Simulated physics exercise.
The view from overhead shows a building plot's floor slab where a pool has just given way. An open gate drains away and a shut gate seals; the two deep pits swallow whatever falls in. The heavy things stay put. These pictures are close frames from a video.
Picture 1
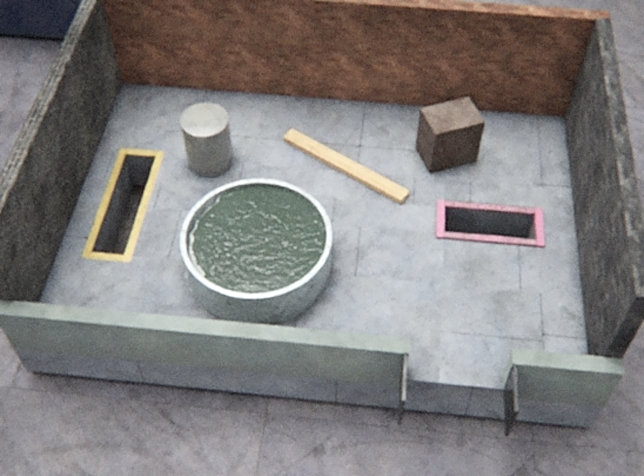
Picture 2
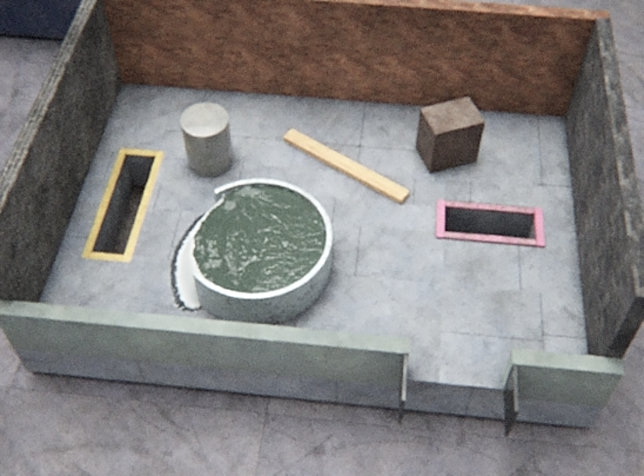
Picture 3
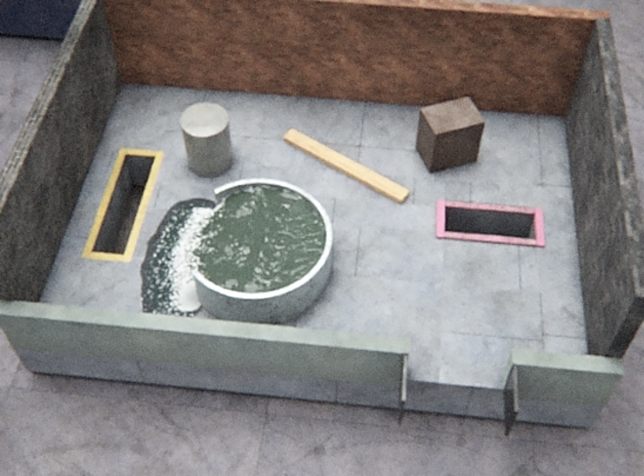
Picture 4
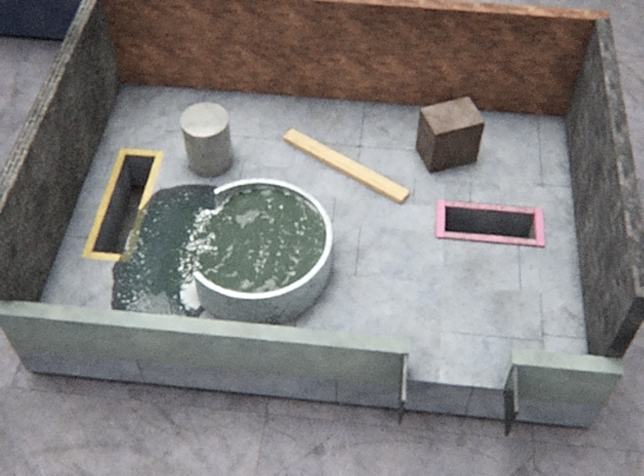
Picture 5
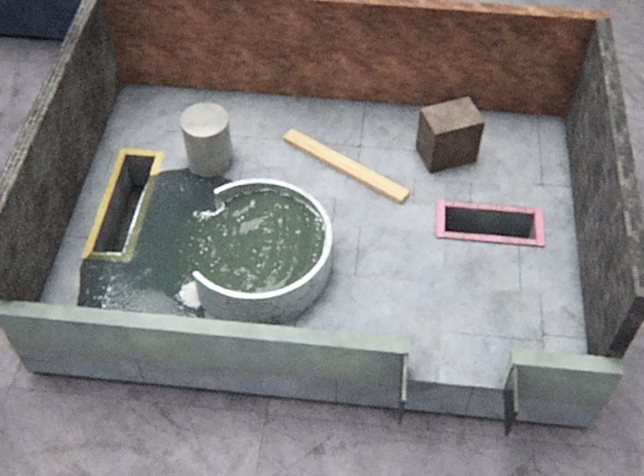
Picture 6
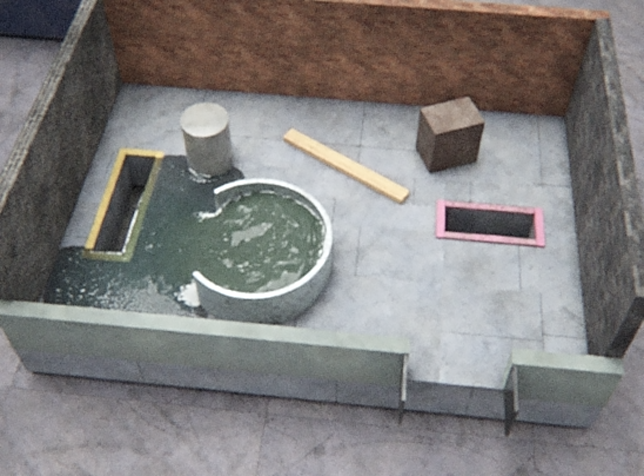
On a walled floor slab, a round pool breaches and green water spreads left around the yellow-edged pit.
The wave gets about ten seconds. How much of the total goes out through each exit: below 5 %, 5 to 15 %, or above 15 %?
Final split: The gate gets below 5 %; the pink pit gets below 5 %; the yellow pit gets above 15 %.
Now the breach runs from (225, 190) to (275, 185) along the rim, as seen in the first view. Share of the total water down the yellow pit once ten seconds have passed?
Share to the yellow pit: 30 in a hundred.
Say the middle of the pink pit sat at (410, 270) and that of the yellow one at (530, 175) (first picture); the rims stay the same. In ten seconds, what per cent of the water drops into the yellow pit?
Yellow: 10 %.
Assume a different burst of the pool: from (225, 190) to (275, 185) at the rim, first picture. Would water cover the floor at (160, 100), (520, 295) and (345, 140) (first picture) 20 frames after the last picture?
First point swamped, second point spared, third point swamped.
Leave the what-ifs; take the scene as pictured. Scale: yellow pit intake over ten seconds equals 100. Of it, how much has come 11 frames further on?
About 40 %.
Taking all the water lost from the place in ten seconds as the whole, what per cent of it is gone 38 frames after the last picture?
About 85 per cent.
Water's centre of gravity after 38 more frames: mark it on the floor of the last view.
It's close to (201, 253).
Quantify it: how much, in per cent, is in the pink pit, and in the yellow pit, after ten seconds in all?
Estimates: 0 % and 72 %.
A moment on, water covers 20 % of the floor; the gate 0 %, the pink pit 0 %, the yellow pit 15 %.
Next, water covers 20 % of the floor; the gate 0 %, the pink pit 0 %, the yellow pit 28 %.
Then, water covers 25 % of the floor; the gate 0 %, the pink pit 0 %, the yellow pit 45 %.
Later, water covers 40 % of the floor; the gate 0 %, the pink pit 0 %, the yellow pit 62 %.
In the end, water covers 45 % of the floor; the gate 0 %, the pink pit 0 %, the yellow pit 72 %.
